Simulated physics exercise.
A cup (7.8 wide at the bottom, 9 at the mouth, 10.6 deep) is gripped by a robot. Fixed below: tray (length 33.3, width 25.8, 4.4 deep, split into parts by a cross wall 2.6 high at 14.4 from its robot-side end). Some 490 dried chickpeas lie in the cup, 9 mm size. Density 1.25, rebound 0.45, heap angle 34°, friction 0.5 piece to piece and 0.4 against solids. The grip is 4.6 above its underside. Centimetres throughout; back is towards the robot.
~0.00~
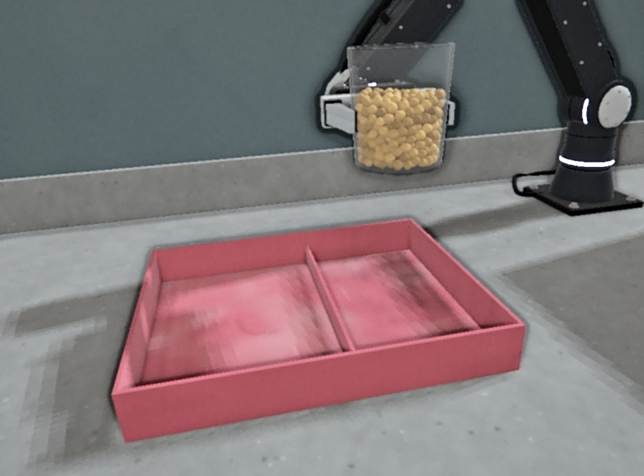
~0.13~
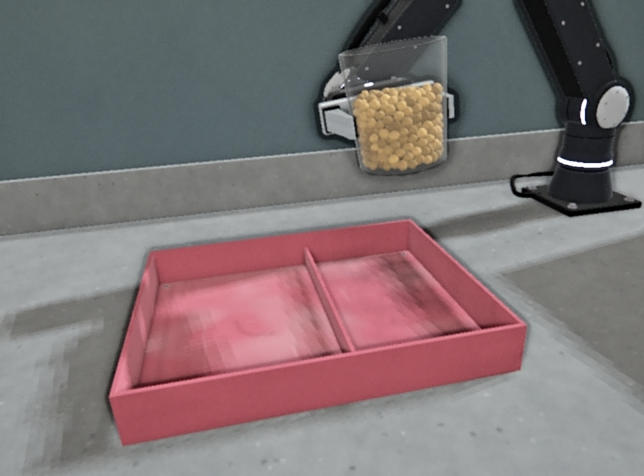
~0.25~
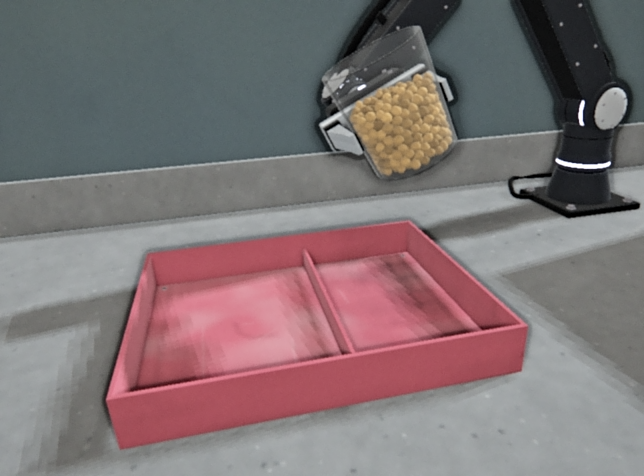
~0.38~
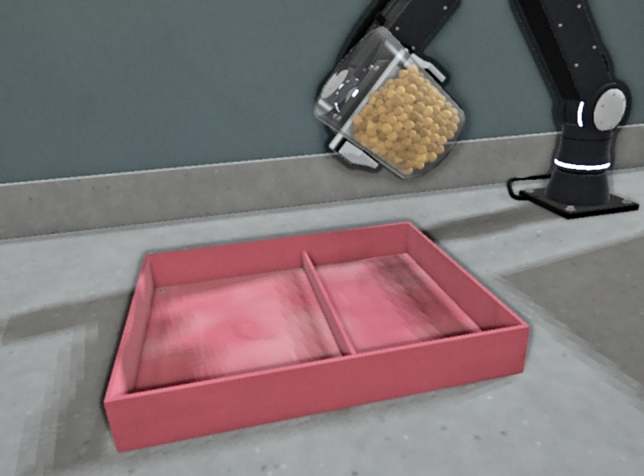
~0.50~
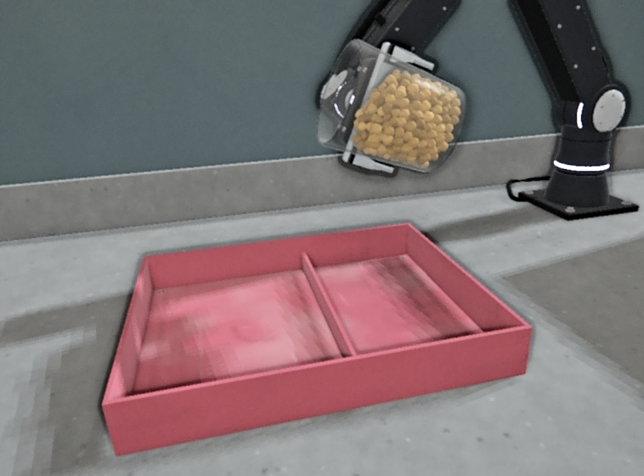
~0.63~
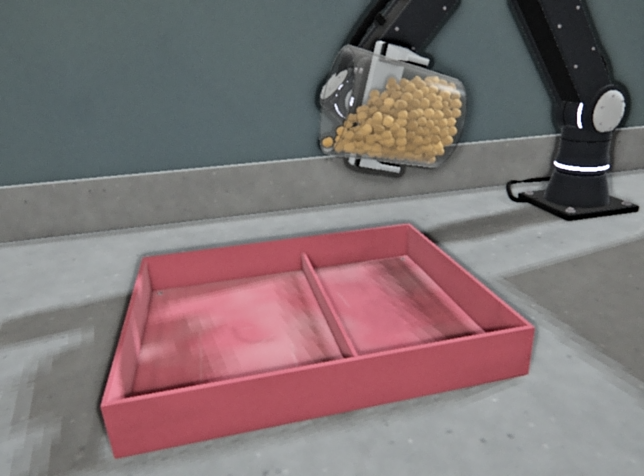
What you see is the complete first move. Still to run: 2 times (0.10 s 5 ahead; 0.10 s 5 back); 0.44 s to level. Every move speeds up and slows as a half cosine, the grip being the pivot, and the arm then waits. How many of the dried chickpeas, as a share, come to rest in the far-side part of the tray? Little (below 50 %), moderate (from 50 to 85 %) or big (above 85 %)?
Share in the far-side part of the tray: Moderate (from 50 to 85 %).
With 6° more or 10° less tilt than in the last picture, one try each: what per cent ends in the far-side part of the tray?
Some 75 and 40 per cent.
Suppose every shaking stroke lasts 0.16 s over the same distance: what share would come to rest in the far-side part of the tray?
Then about 40 per cent.
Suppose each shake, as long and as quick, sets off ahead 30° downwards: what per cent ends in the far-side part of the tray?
About 35 per cent.
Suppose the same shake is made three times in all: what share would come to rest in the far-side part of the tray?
Then about 70 per cent.
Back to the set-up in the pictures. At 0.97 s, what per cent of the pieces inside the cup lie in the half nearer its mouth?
About 65 per cent.
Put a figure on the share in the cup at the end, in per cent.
About 35 per cent.
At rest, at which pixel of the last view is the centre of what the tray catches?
Around (210, 338).
After 0.97 s, tilted 75° forward, highest piece 22 above the table; 257 in the cup, 216 in the far-side part, 2 in the robot-side part, 1 on the table or floor, 16 in flight or on a rim.
After 1.30 s, tilted 24° forward, highest piece 25 above the table; 316 in the far-side part, 160 in the cup, 8 in the robot-side part, 7 on the table or floor, 1 in flight or on a rim.
After 1.67 s, level, highest piece 22 above the table; 317 in the far-side part, 160 in the cup, 8 in the robot-side part, 7 on the table or floor.
After 2.72 s, level, highest piece 22 above the table; 317 in the far-side part, 160 in the cup, 8 in the robot-side part, 7 on the table or floor.
In the end, 317 in the far-side part, 160 in the cup, 8 in the robot-side part, 7 on the table or floor. That is 64 % in the far-side part of the tray.
